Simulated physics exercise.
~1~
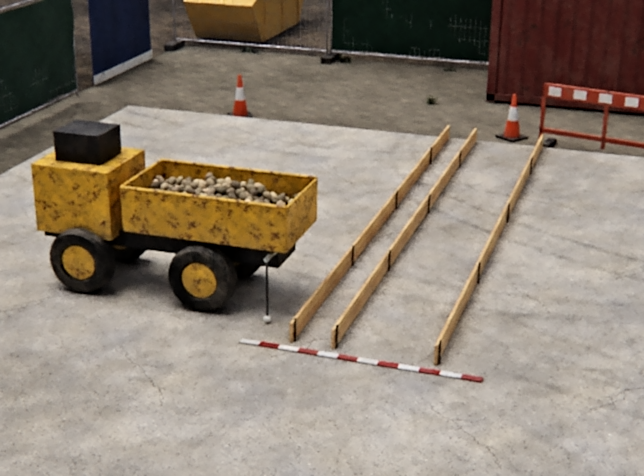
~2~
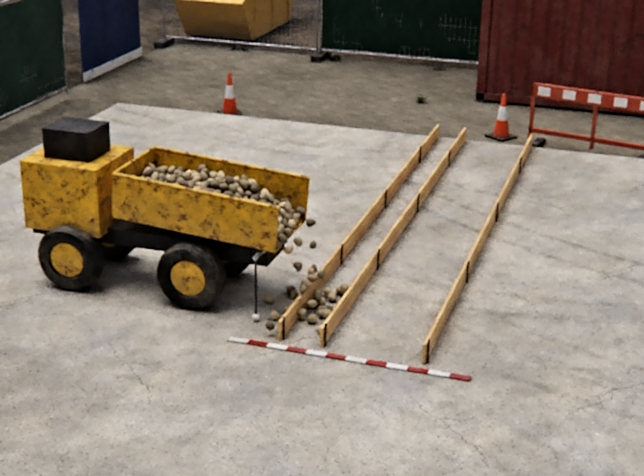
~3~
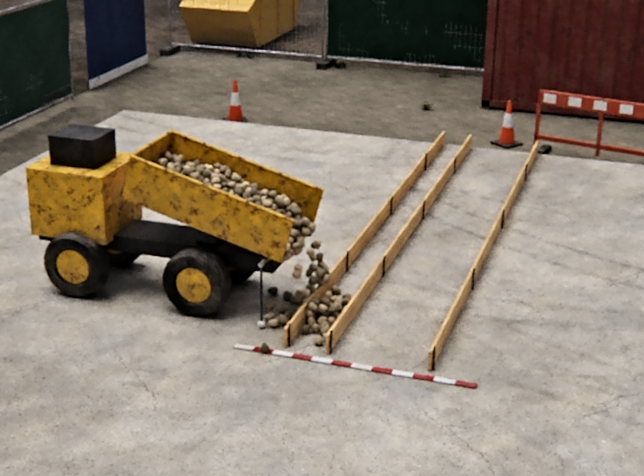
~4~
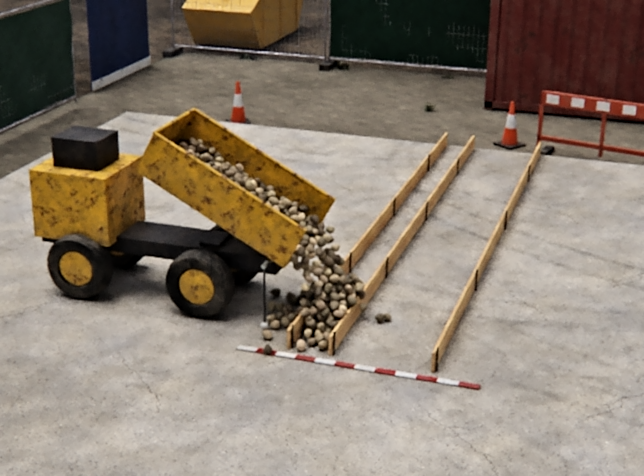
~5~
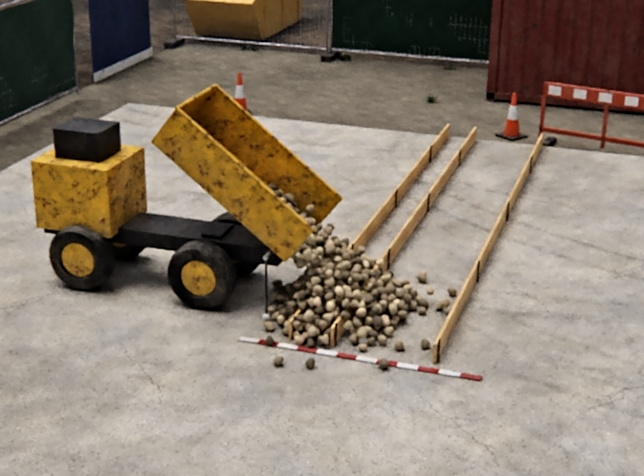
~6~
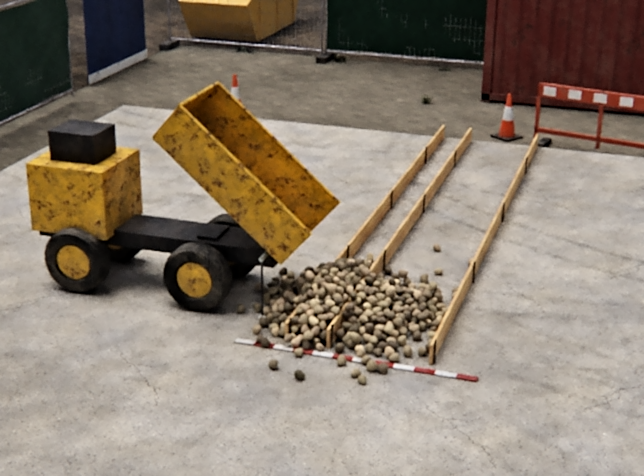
A yellow dump truck with black wheels and a bed full of rounded stones stands at the left of a concrete yard, seen from above. To its right, three long wooden boards lie on edge beside a red and white striped strip, with orange cones and a dark red container behind. The bed tips up toward the right, and stones trickle, then pour from its lower end. They heap around the nearest boards and spill over the middle one toward the farthest. Finally the raised bed is empty, and the stones lie in a broad pile across both bays, with a few scattered beyond the strip.
